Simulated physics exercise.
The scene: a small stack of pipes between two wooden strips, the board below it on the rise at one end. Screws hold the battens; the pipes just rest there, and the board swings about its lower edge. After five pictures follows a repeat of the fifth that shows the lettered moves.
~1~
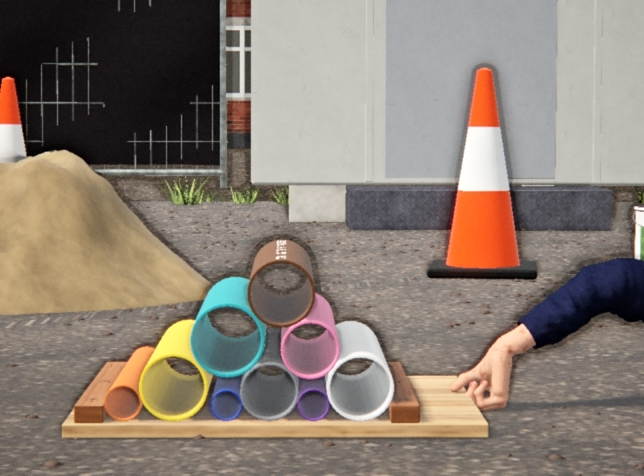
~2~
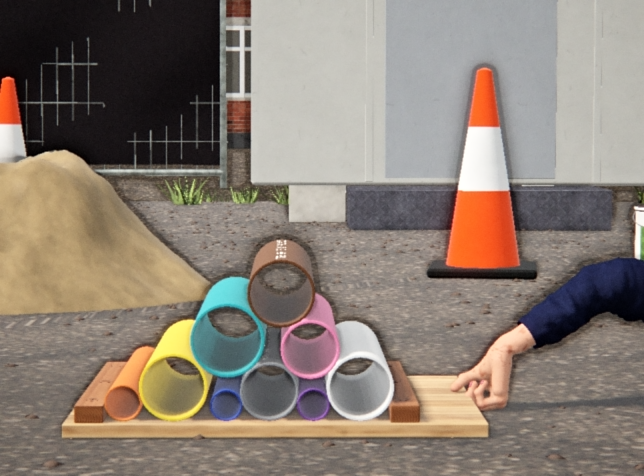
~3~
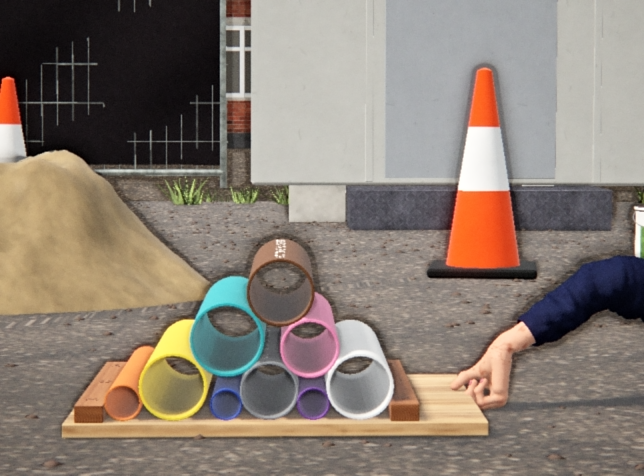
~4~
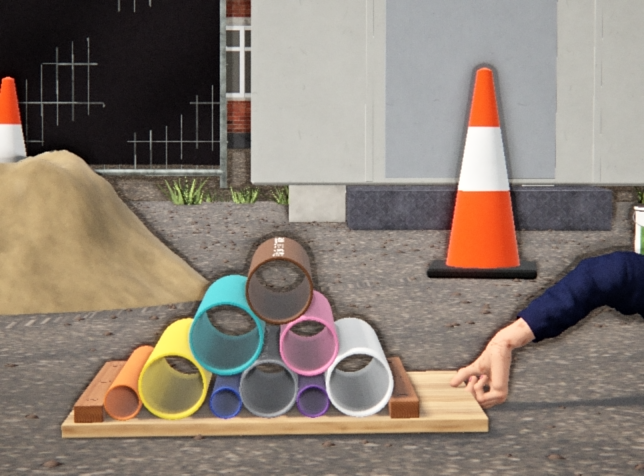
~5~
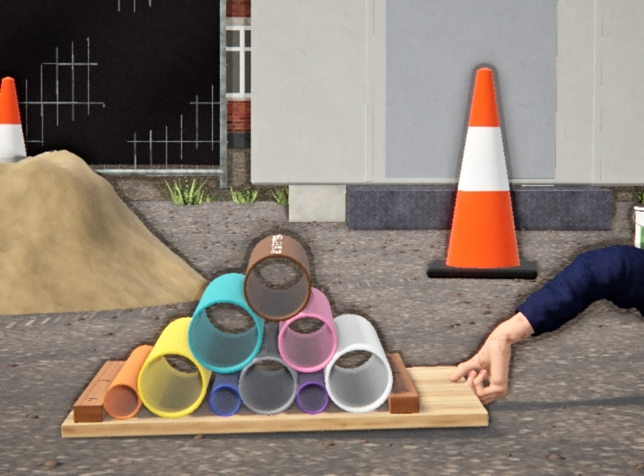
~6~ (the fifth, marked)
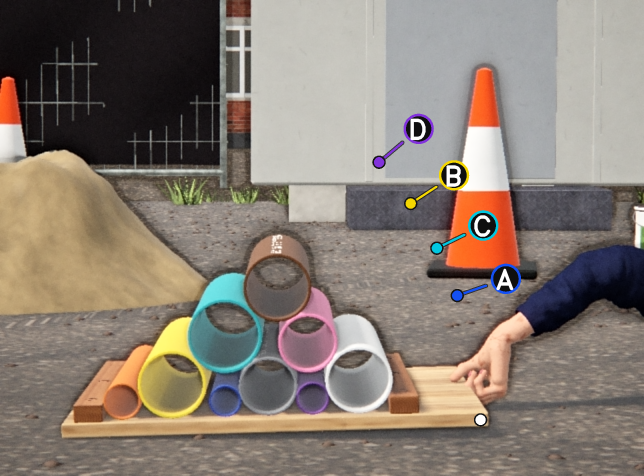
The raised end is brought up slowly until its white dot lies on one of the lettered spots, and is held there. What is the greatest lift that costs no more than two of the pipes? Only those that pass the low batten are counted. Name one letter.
Lift it to D and no more.
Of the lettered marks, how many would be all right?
Four of the four.
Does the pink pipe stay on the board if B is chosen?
Yes, with B.
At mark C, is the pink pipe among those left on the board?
Yes.
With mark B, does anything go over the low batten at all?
No, at B.
On the copy, A at (457, 295); B at (411, 204); C at (437, 248); D at (379, 162); the white dot at (480, 420).
On D. First, board at 21°.
Then, board at 40°.
Finally, board at 40°, none over the low batten.
By contrast, A none over the low batten; B none over the low batten; C none over the low batten.
